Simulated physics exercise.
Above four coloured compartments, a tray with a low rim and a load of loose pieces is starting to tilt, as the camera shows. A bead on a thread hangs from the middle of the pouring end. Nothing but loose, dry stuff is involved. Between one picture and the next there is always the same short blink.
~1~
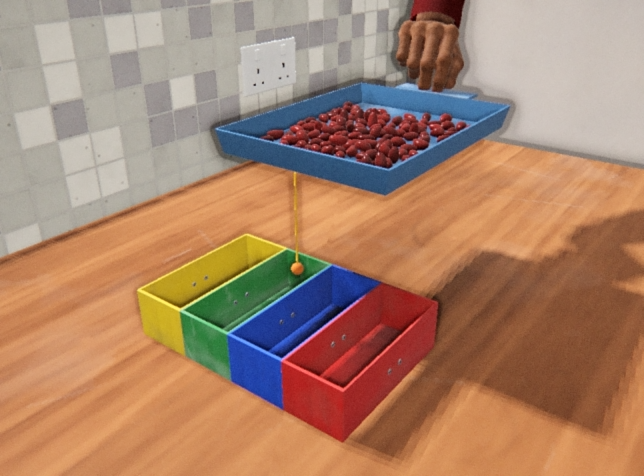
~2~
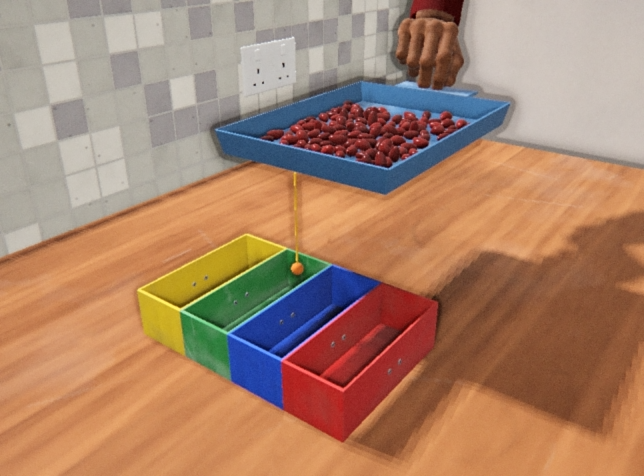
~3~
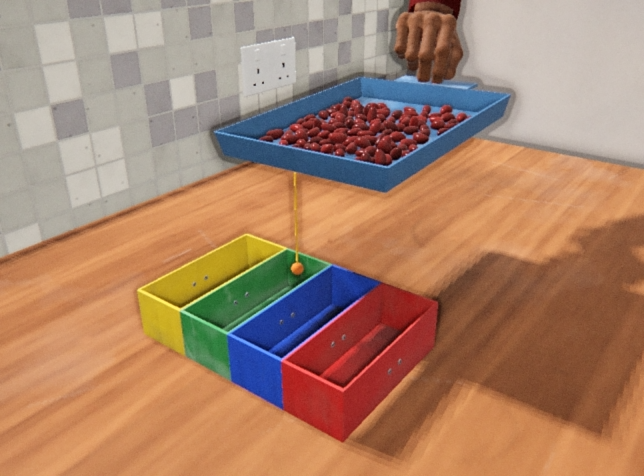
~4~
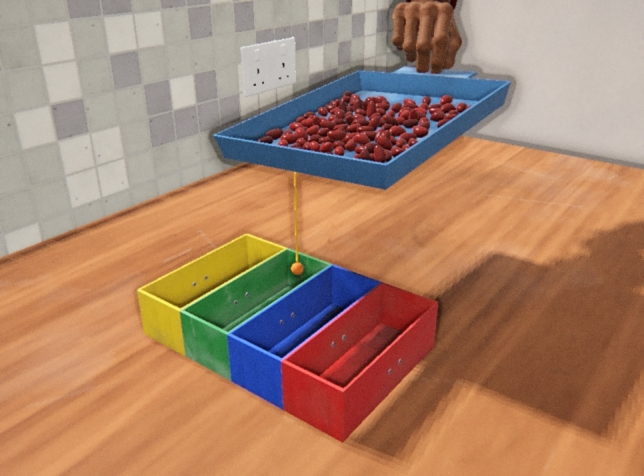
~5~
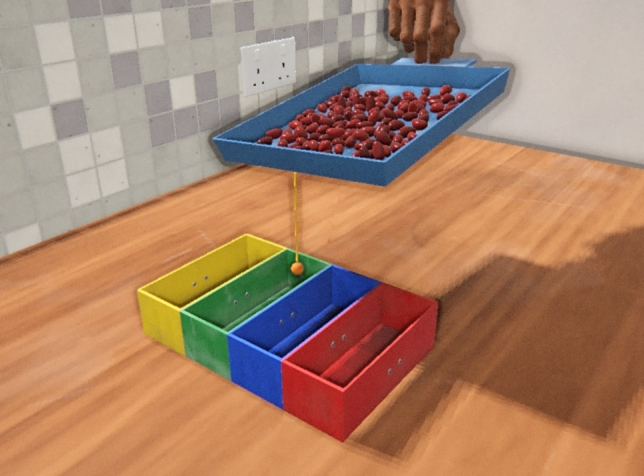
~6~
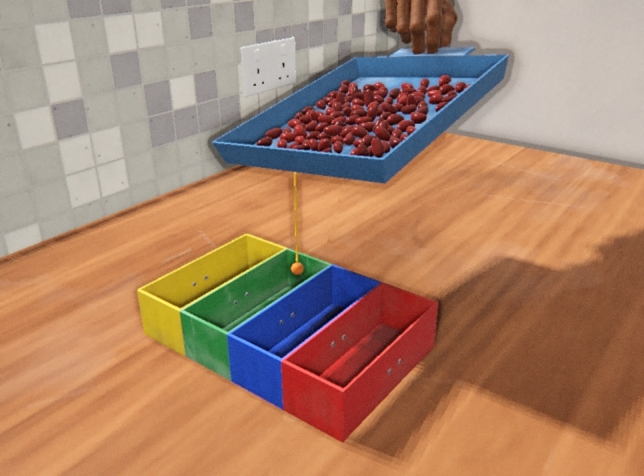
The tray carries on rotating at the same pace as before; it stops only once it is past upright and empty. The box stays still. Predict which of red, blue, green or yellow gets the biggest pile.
The biggest pile lands in yellow.
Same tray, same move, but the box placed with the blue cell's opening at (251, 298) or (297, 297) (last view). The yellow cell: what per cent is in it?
I'd expect some 10 percent, and then some 50 percent.
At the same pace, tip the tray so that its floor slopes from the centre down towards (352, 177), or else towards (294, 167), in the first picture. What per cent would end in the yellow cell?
Around 0 per cent first, around 30 per cent next.
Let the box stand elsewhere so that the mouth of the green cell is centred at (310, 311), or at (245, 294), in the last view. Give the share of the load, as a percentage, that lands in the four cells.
Result: 20 % and 100 %.
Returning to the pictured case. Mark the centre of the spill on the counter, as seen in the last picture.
I'd say near (150, 284), give or take.
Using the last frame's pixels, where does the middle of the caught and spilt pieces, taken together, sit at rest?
Resting centre, last picture - approx. (219, 308).
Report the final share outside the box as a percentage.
My estimate is close to 10 %.
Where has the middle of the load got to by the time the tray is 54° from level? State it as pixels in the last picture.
The middle of the pieces sits at roughly (301, 100).
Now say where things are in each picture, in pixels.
Corners of the pouring end near (223, 129) and (387, 167), level; middle of the load near (375, 133), kidney beans; bead on its thread near (297, 269); yellow cell near (161, 318); green cell near (206, 341); blue cell near (256, 366); red cell near (313, 396), in the first frame.
Corners of the pouring end near (222, 129) and (387, 166), level; middle of the load near (375, 132), in the second frame.
Corners of the pouring end near (222, 131) and (386, 164), tipped barely, lowest at the left corner; middle of the load near (375, 128), in the third frame.
Corners of the pouring end near (221, 134) and (384, 162), tipped a little, lowest at the left corner; middle of the load near (374, 123), in the fourth frame.
Corners of the pouring end near (220, 137) and (382, 159), tipped a little, lowest at the left corner; middle of the load near (373, 118), in the fifth frame.
Corners of the pouring end near (220, 140) and (380, 156), tipped a little, lowest at the left corner; middle of the load near (372, 113); yellow cell near (161, 318); green cell near (206, 341); blue cell near (256, 366); red cell near (313, 396), in the sixth frame.
Shortly afterwards, tray tipped steeply; the whole lot on the tray.
Next, tray tipped right over; all but a few on the tray; only a few in the yellow cell; only a few falling or outside the box.
Some moments later, tray tipped past a quarter turn; near two thirds in the yellow cell; near a quarter in the green cell; only a few in the red cell; a little falling or outside the box.
In the end, tray tipped past a quarter turn; near two thirds in the yellow cell; near a quarter in the green cell; only a few in the red cell; none at all in the blue cell; a little outside the box.
